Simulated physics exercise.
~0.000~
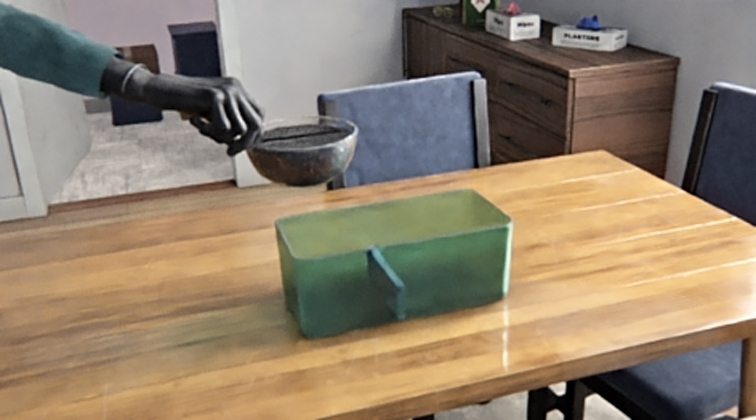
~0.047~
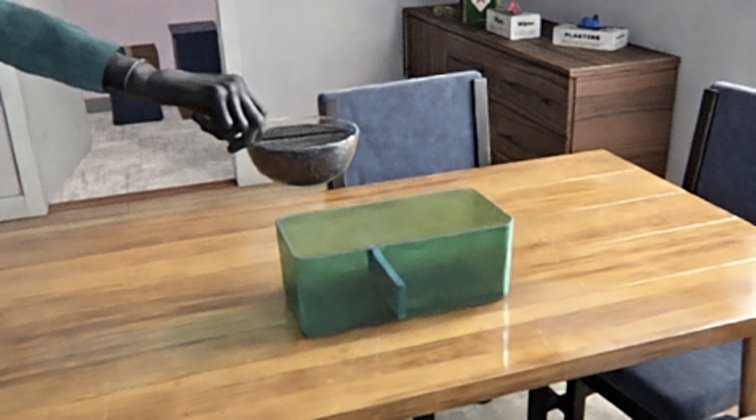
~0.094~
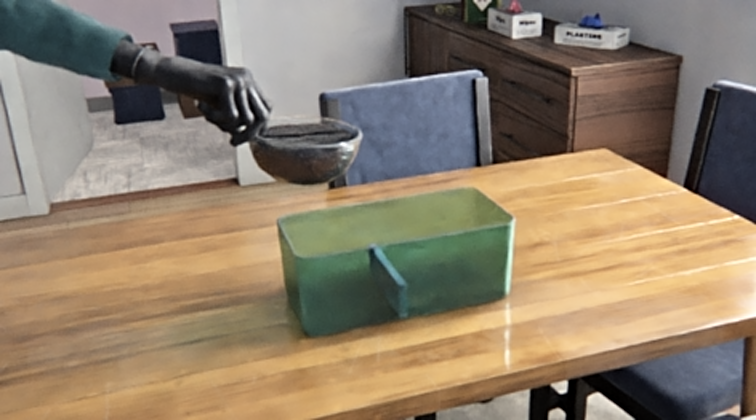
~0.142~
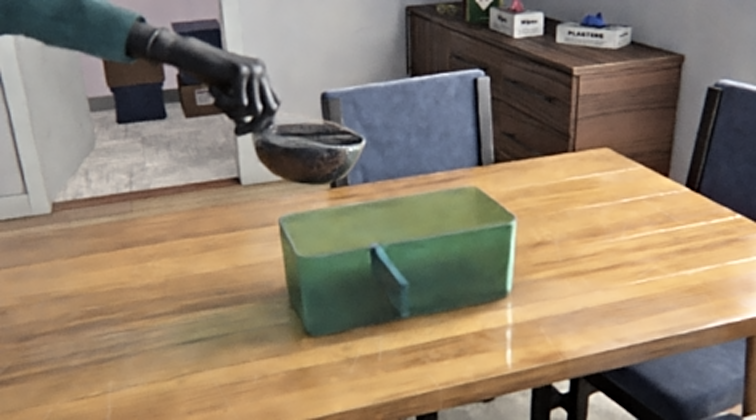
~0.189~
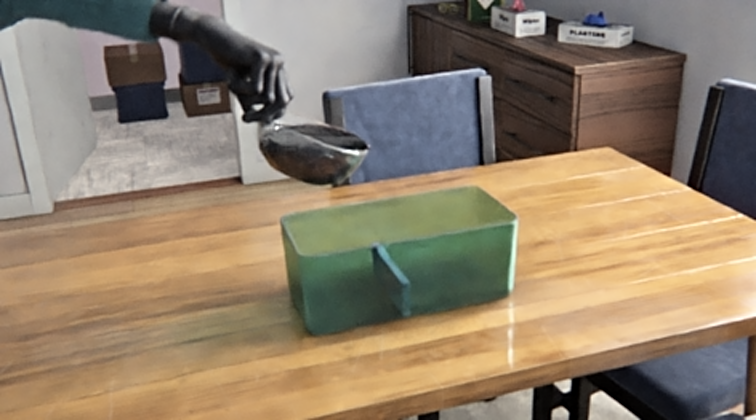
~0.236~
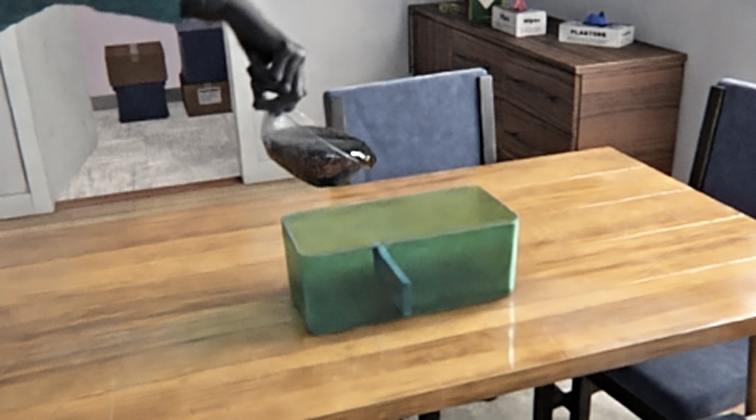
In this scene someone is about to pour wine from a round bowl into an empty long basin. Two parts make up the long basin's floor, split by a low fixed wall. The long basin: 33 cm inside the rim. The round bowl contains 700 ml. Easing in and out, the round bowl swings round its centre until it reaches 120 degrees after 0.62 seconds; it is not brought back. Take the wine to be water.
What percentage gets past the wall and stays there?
About 54 per cent.
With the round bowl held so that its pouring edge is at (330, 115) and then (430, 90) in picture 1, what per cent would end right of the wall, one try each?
Near 25 in a hundred on the first go and near 85 in a hundred on the second.
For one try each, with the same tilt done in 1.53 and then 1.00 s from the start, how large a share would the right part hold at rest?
First 75, then 70 per cent.
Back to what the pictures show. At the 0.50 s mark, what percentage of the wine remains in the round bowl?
I'd estimate some 2 % remains.
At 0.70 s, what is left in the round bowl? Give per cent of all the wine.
0 %.
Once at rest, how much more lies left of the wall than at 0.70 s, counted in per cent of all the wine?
Near 3 percent, more or less.
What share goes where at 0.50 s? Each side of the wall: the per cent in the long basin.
Lab note: Left near 28 %, right near 54.
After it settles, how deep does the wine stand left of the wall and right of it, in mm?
Final levels - left approx 14 mm, right approx 16 mm.
After 0.50 s the tilt is 109° and 2 per cent is still to pour, 28 is left of the wall and 53 right of it.
After 0.70 s the tilt is 120° and 0 per cent is still to pour, 40 is left of the wall and 55 right of it.
After 0.90 s the tilt is 120° and 0 per cent is still to pour, 44 is left of the wall and 54 right of it.
After 1.12 s the tilt is 120° and 0 per cent is still to pour, 44 is left of the wall and 54 right of it.
In the end 44 per cent lies left of the wall, 54 right of it and 2 outside.
